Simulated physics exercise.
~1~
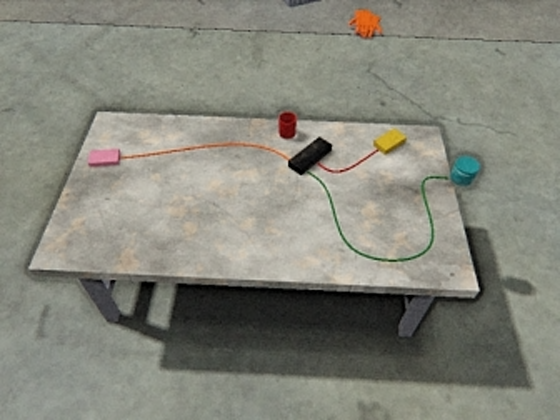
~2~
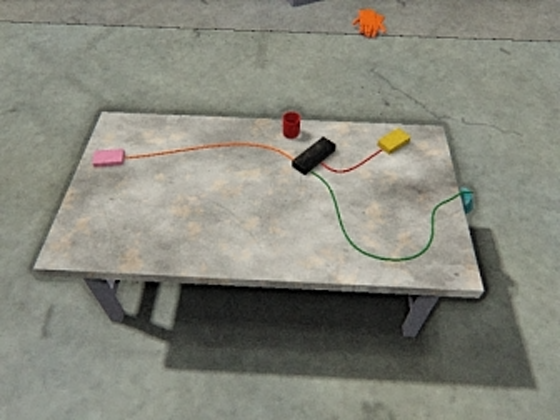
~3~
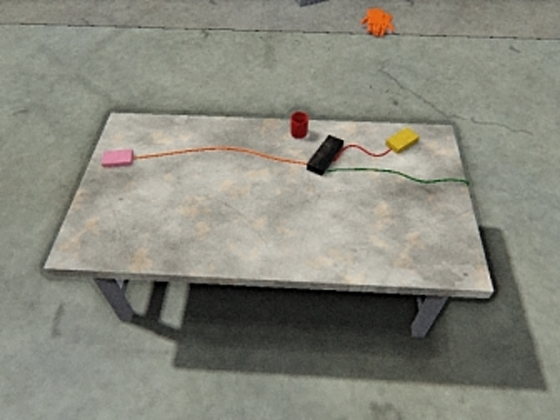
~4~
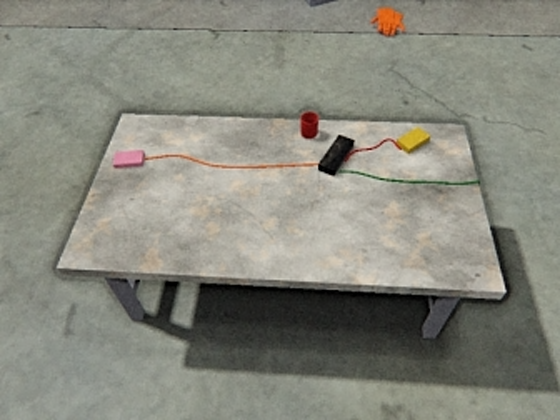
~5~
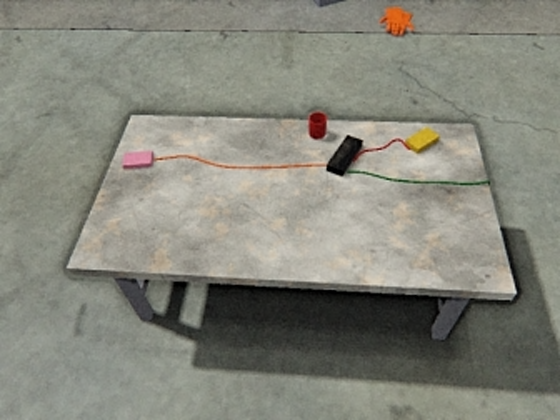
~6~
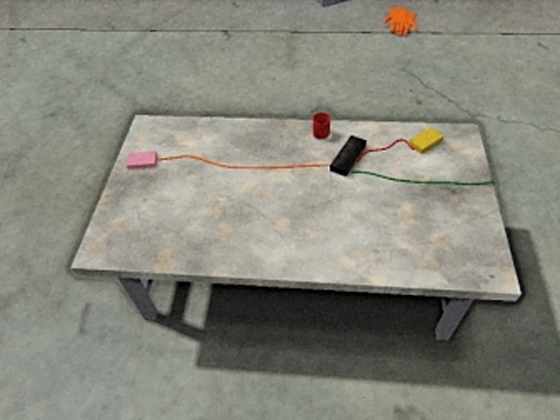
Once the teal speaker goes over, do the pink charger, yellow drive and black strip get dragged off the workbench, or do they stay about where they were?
They stay about where they were. The yellow drive keeps its place, while the pink charger and the black strip hardly stir.
